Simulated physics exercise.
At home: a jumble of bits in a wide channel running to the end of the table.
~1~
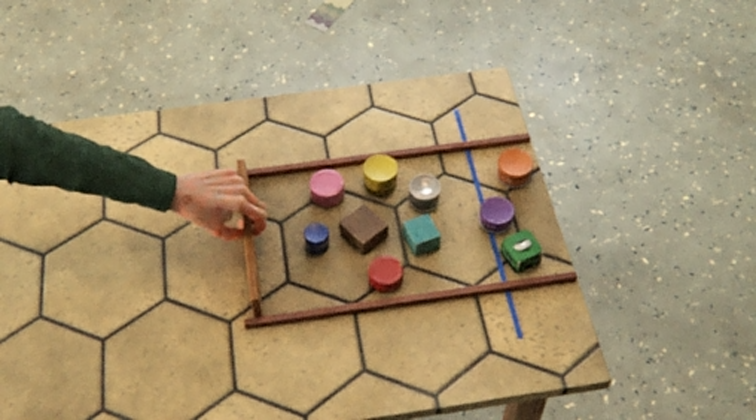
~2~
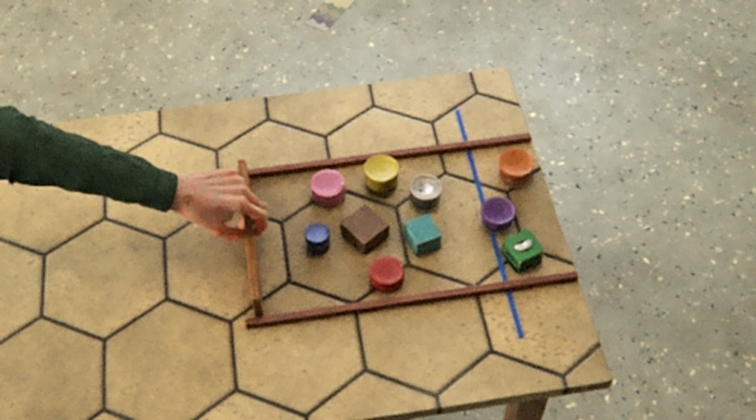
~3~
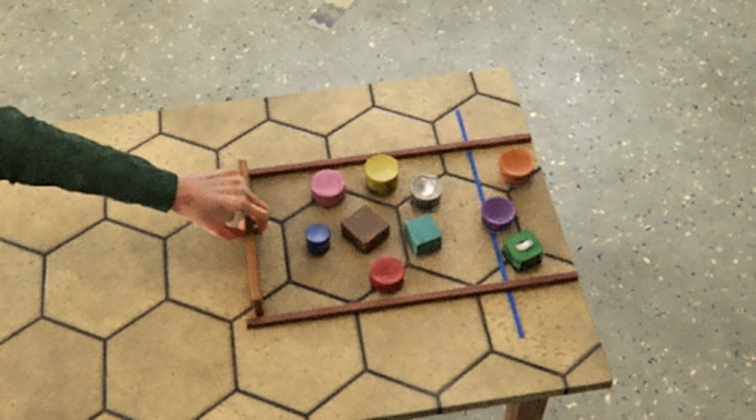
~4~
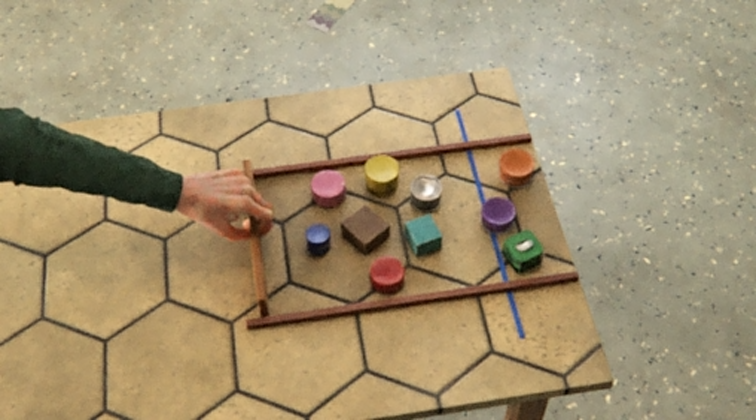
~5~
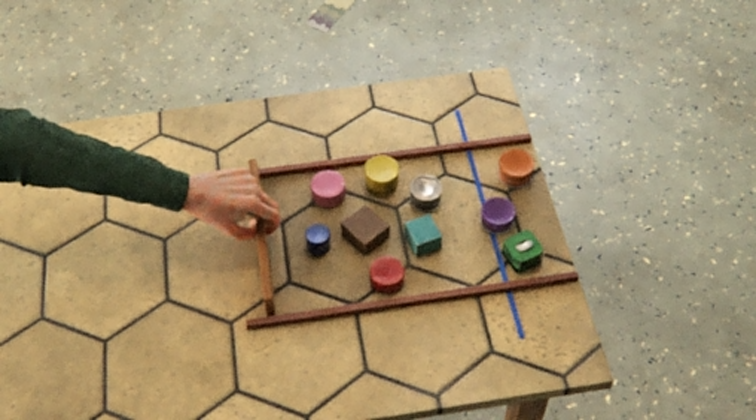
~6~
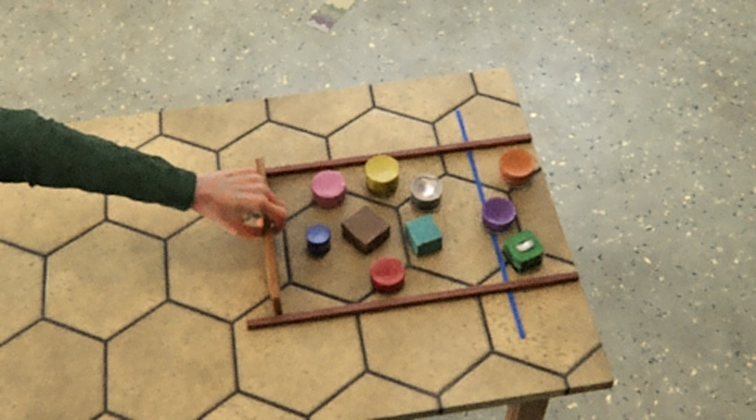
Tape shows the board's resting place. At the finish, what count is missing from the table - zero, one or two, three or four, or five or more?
Missing: One or two.
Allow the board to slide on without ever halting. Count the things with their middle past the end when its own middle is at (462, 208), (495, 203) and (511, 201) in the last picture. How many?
0, 1 and 5.
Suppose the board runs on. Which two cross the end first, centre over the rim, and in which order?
Earliest first: Orange pot, purple pot.
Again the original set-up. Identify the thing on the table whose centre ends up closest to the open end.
The one you want is the purple pot.
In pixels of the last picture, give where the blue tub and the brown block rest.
Taking them in turn, first comes (504, 223), then (509, 199).
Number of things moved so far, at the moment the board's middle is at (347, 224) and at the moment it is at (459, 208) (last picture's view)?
Counts: 4 and 10.
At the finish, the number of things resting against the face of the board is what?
Counting them up gives 4.
Soon after, none off yet; orange pot at rest near (516, 169); green case at rest near (523, 251); purple pot at rest near (498, 216).
By the end, the number that fall off is one or two; fallen, orange pot.
